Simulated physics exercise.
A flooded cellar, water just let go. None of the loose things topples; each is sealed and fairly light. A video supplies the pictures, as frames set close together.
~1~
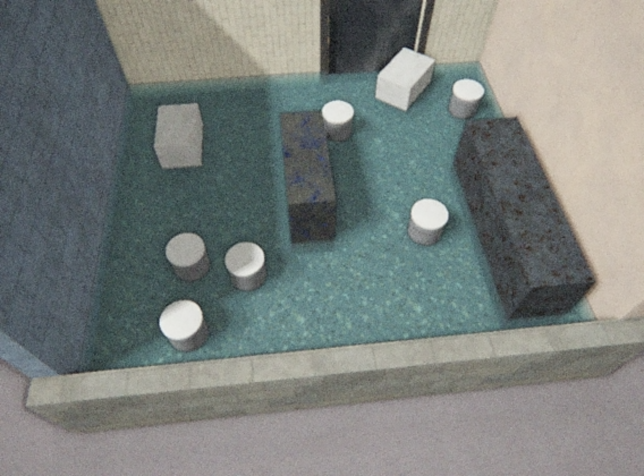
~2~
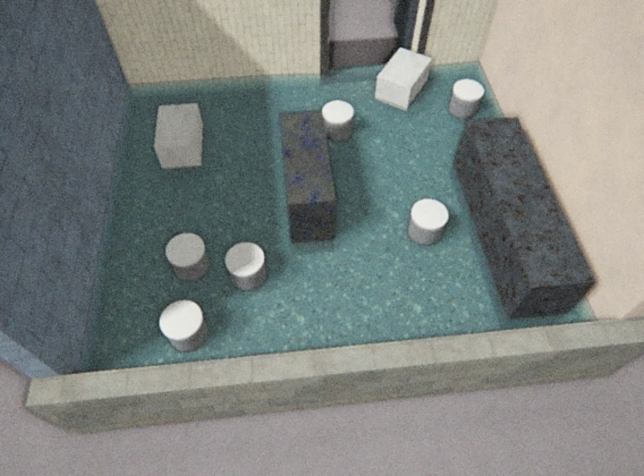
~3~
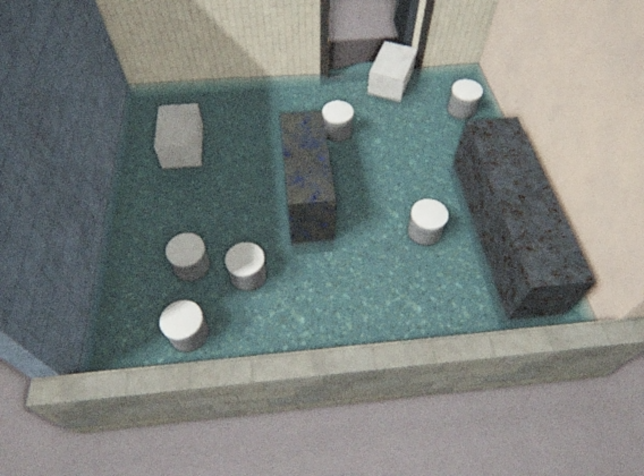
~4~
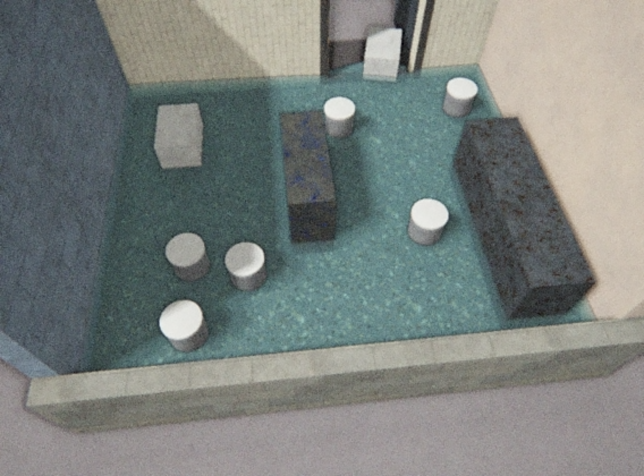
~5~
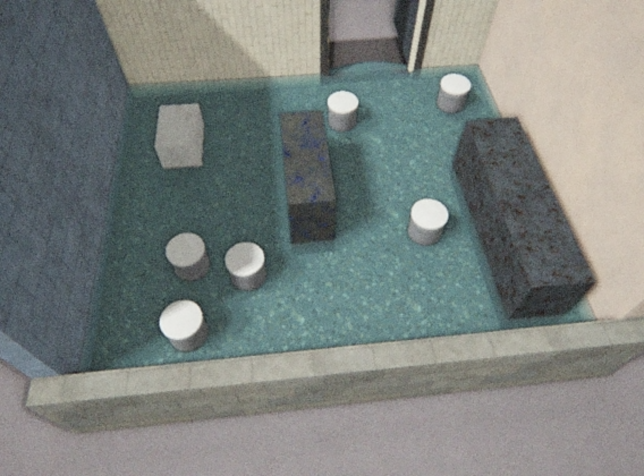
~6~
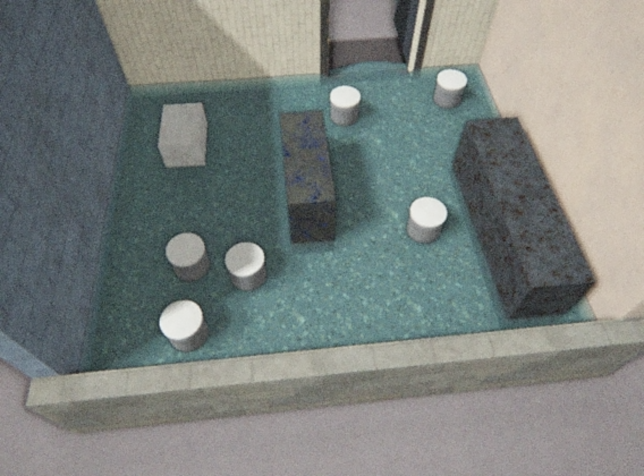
Flooded cellar with dark blocks and floating pails, a doorway opening, a white box drifting out through it, two pails shifting slightly.
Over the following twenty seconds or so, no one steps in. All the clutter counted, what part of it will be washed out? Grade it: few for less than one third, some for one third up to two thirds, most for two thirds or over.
Grade: Some.
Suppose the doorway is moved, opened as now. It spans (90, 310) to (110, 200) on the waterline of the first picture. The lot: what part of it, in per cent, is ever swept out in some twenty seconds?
50 per cent.
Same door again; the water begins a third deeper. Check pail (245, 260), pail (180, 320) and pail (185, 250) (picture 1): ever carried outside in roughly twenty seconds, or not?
Taking them in order: Remains in the room; remains in the room; remains in the room.
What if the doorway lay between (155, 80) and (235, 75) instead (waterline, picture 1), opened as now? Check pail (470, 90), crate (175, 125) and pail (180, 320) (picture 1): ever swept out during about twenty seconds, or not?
Remains, escapes, remains.
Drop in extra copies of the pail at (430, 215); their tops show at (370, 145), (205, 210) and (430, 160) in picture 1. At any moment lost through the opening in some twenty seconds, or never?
Here's how it goes, in order: Gets out, then does not get out, then gets out.
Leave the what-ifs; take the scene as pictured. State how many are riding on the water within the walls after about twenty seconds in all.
The answer is 3.
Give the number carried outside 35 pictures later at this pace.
4.
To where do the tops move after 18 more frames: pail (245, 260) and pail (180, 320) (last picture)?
Roughly (277, 244) and (205, 311).
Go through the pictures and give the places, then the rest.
In the first frame, a pail at (338, 111) floats; a pail at (469, 89), afloat; 0 of 8 have shifted.
In the second frame, a pail at (338, 111), afloat; a pail at (469, 89), afloat; 0 of 8 have shifted.
In the third frame, a pail at (338, 111), afloat; a pail at (468, 89), afloat; 1 of 8 have shifted.
In the fourth frame, a pail at (340, 108), afloat, close to its start; a pail at (462, 88), afloat, close to its start; 3 of 8 have shifted.
In the fifth frame, a pail at (343, 102) floats, close to its start; a pail at (456, 84), afloat, close to its start; 3 of 8 have shifted.
In the sixth frame, a pail at (345, 96) floats, close to its start; a pail at (452, 79) floats, close to its start; 3 of 8 have shifted.
A moment on, 1 of 8 are out; 7 afloat.
Next, 3 of 8 are out; 5 afloat.
Later, 4 of 8 are out; 4 afloat.
In the end, 5 of 8 are out; 3 afloat.
